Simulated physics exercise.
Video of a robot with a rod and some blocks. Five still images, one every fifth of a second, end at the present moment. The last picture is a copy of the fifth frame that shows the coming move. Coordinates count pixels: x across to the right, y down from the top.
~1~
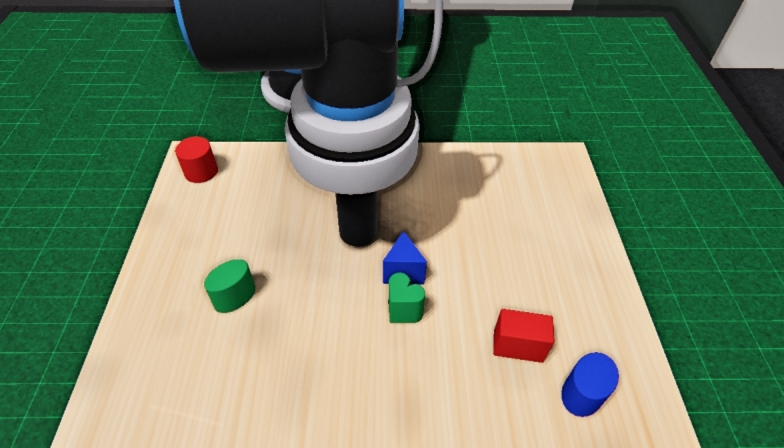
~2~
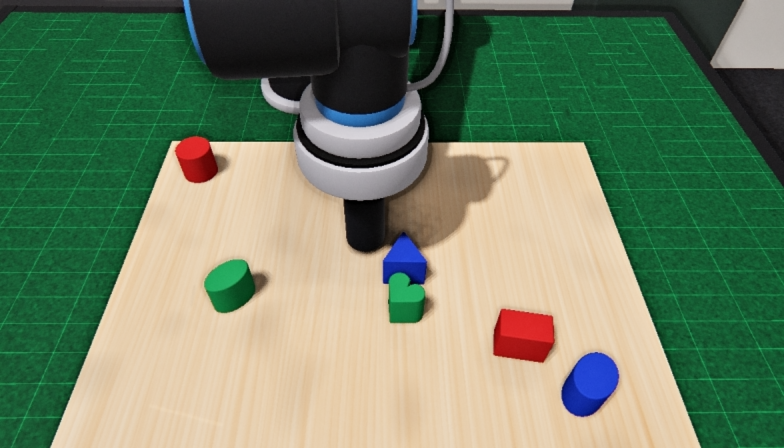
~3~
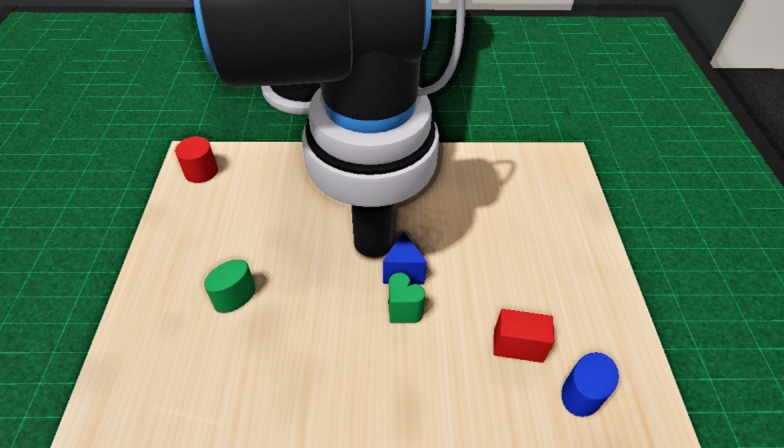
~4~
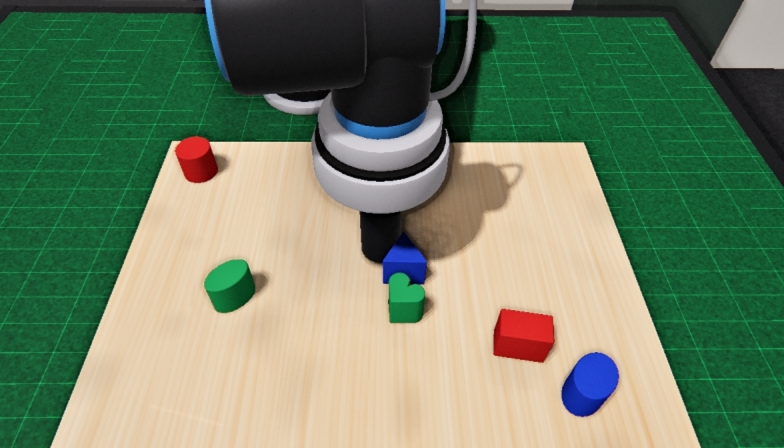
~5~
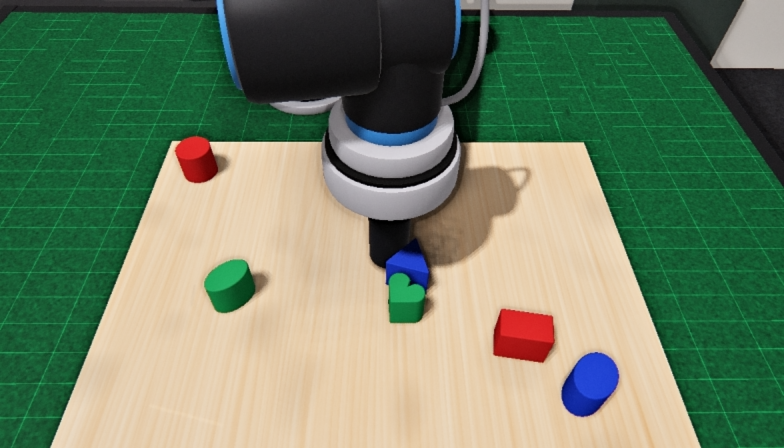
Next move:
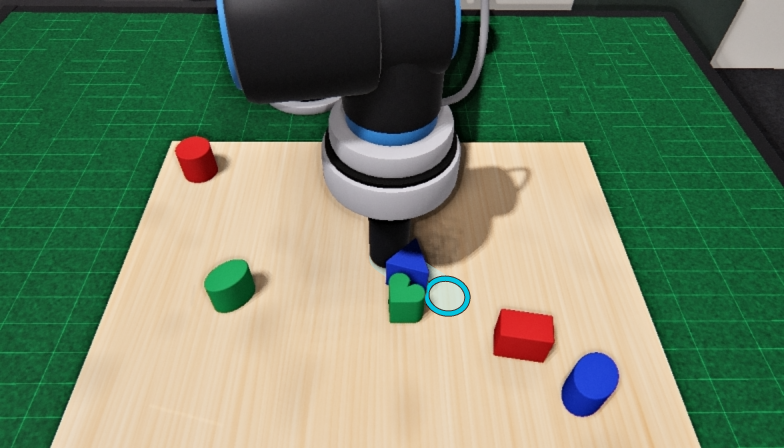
Robot arm with a black rod moving slightly right and toward the viewer, nudging a blue triangular block behind a green heart.
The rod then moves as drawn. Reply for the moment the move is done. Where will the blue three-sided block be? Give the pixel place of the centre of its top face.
It sits at (458, 304).
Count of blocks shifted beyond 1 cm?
That makes 1 block.
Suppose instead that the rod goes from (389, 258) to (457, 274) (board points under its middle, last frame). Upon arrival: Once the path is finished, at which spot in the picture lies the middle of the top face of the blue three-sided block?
In the picture, it is at (434, 274).
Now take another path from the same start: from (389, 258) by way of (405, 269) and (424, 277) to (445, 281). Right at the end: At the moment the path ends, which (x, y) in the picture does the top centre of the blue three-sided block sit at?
The blue three-sided block ends near (441, 286).
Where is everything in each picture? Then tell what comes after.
Lower end of the rod (358, 232), tops of blocks, green heart (405, 289), blue three-sided block (405, 251), in the first frame.
Rod (365, 237), blocks as before, in the second frame.
Rod (373, 242), blocks as before, in the third frame.
Rod (381, 248), blocks as before, in the fourth frame.
Rod (389, 253), green heart (405, 289), blue three-sided block (410, 257), in the fifth frame.
The drawn path runs in a line from (389, 258) to (447, 296).
What follows on the original path. Halfway along, rod (418, 273); blue three-sided block (436, 281), turned 30° clockwise.
At the end, rod (448, 291); green heart not moved; blue three-sided block (458, 304), turned 45° clockwise.
